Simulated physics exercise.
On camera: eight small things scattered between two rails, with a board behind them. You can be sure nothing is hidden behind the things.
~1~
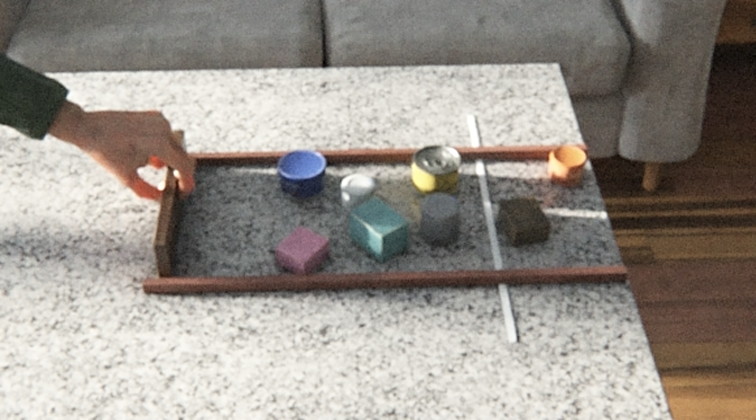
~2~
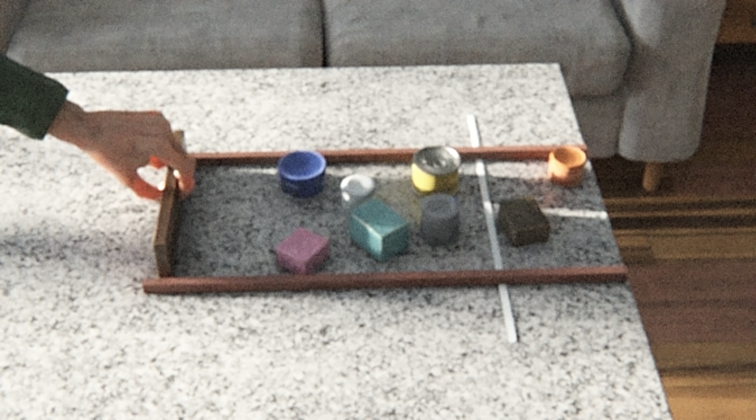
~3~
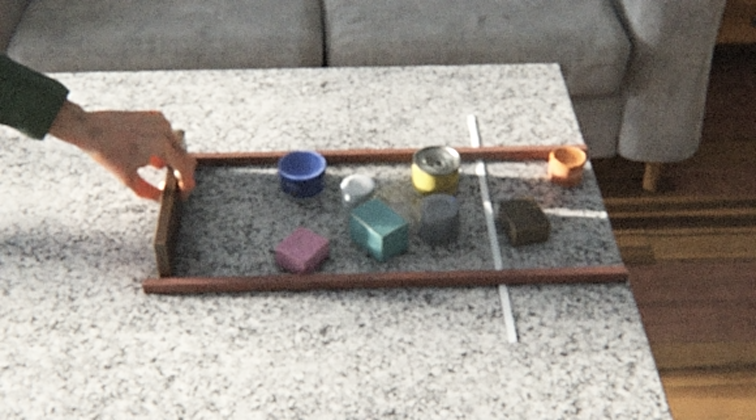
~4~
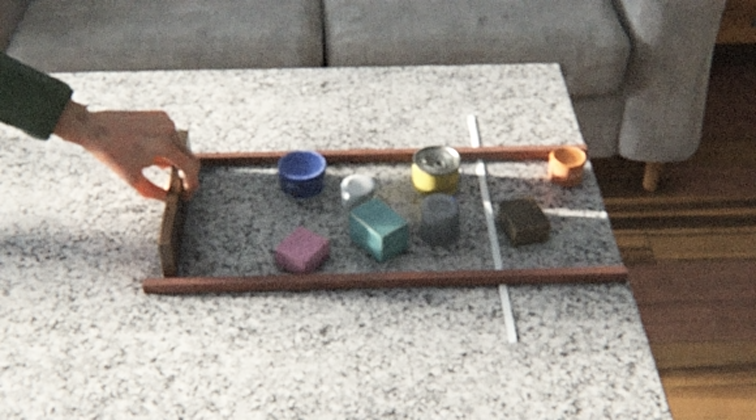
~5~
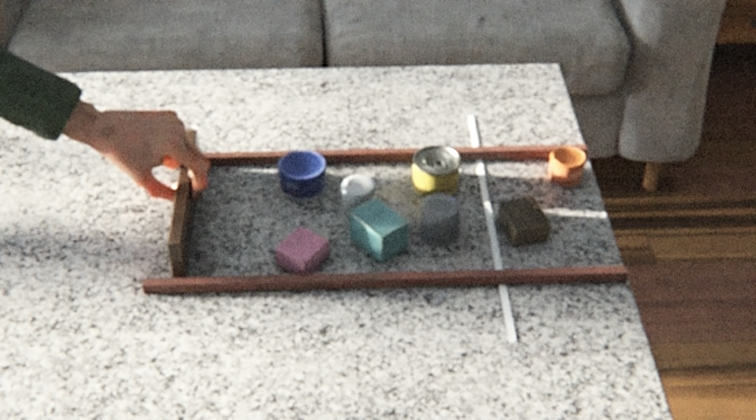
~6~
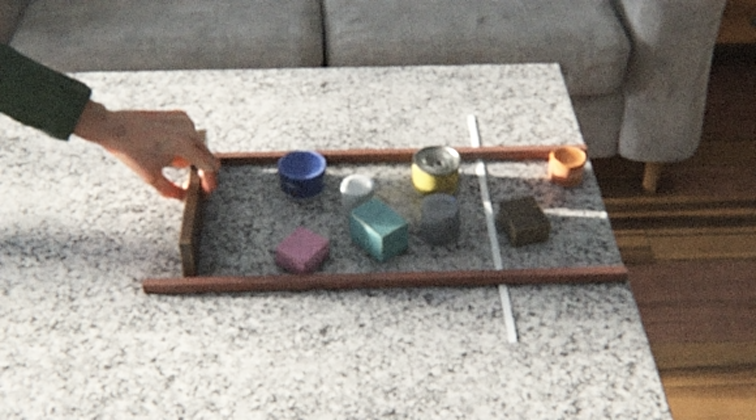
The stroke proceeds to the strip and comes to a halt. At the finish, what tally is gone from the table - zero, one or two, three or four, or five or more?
The tally gone is zero.
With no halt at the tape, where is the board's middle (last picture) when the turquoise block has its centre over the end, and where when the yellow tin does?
Turquoise block over the end: About (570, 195). Yellow tin over the end: About (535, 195).
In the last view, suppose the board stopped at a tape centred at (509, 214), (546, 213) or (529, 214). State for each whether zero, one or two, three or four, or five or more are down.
So, one after another, I'd give one or two; three or four; 1 or 2.
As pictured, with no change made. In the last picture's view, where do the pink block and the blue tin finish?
They end up close to (524, 250) and (506, 168).
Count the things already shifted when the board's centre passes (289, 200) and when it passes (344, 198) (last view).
Counts: 2 / 5.
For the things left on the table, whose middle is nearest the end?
Result: Orange tub.
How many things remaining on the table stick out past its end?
I count 1 overhanging.
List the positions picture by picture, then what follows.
Orange tub (567, 166); black block (524, 221); yellow tin (436, 172); board (173, 202); tape (489, 214), in the first picture.
Black block (524, 221); blue tin (302, 176), in the second picture.
Yellow tin (436, 173); grey lid (440, 220), in the third picture.
Orange tub (567, 166); pink block (303, 252), in the fourth picture.
Black block (524, 221); turquoise block (379, 230), in the fifth picture.
Orange tub (567, 166); black block (524, 221); yellow tin (436, 173); board (196, 202); tape (489, 214), in the sixth picture.
Soon after, none off yet; orange tub at rest near (567, 166); black block at rest near (524, 221); yellow tin at rest near (436, 173).
In the end, the number that fall off is zero.
